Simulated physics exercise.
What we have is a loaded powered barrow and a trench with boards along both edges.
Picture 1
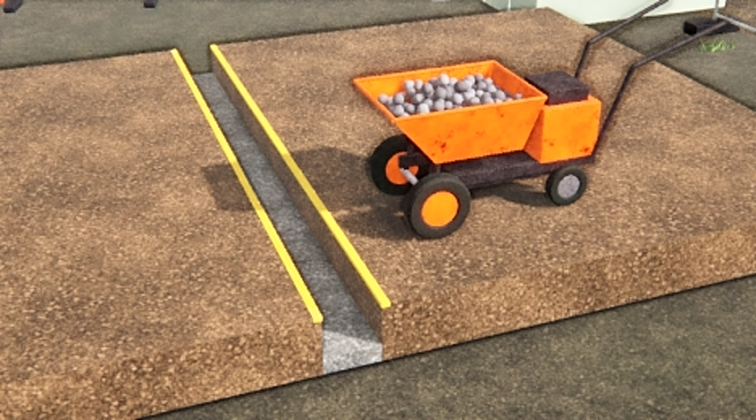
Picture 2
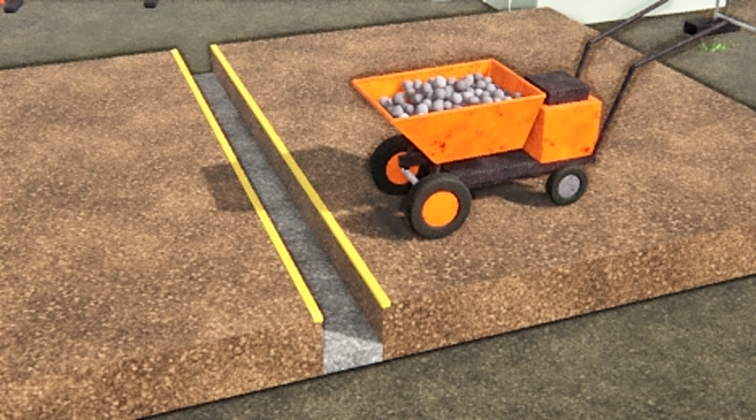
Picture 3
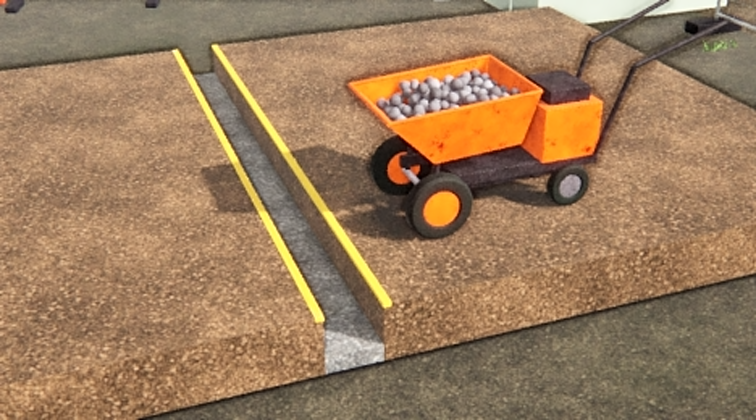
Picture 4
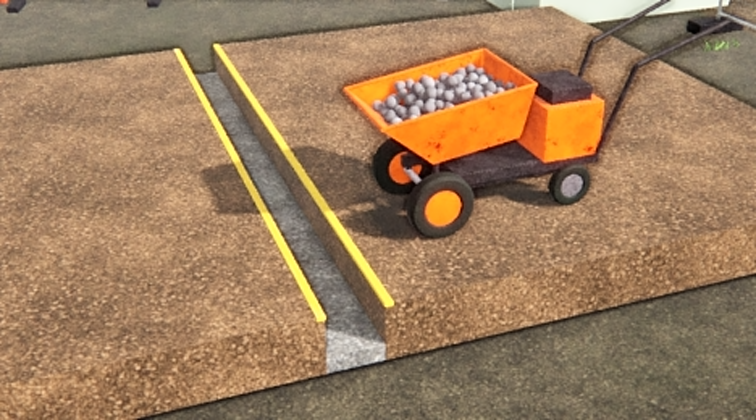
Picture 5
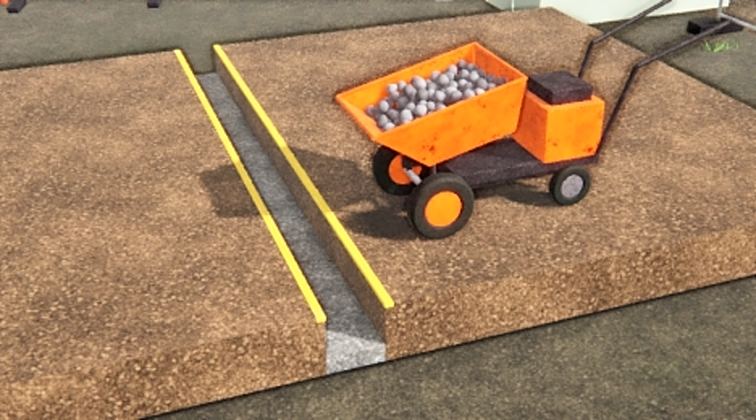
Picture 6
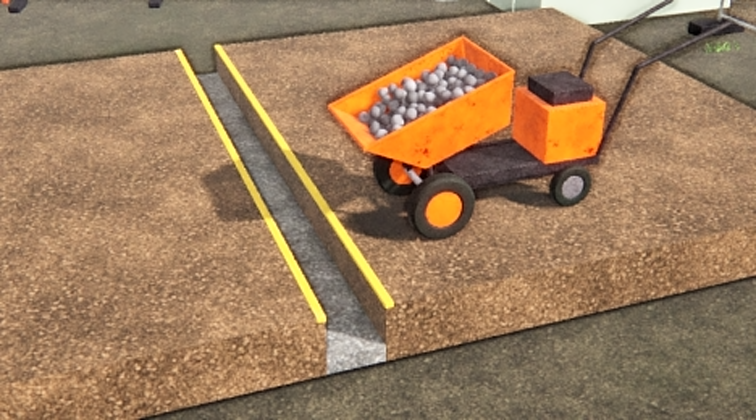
To begin with, an orange powered barrow loaded with round grey cobbles stands to the right of a narrow trench edged with yellow-topped boards, its skip level. The skip then tilts forward toward the trench, slightly at first and then clearly, its front lip lowering while the cobbles stay inside.
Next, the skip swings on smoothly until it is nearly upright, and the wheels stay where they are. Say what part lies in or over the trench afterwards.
The trench takes the larger part.
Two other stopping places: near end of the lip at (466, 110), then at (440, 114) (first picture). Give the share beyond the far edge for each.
The first gives 0 %, the second 0 %.
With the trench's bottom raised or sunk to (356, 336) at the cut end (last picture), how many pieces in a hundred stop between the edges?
About 60 per cent.
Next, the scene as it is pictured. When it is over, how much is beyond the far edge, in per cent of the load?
Roughly 15 in a hundred.
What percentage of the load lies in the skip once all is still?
Close to 5 per cent.
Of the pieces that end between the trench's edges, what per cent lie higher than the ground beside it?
Roughly 0 in a hundred.
Just after the last frame, skip tipped steeply; every one in the skip.
A moment on, skip tipped right over; roughly two thirds in the skip; roughly a third in or heaped over the trench; about a tenth beyond it; just a few falling.
Further on, skip tipped right over; about a tenth in the skip; roughly two thirds in or heaped over the trench; about a tenth beyond it.
When it is over, skip tipped right over; about a tenth in the skip; the larger part in or heaped over the trench; about a tenth beyond it.
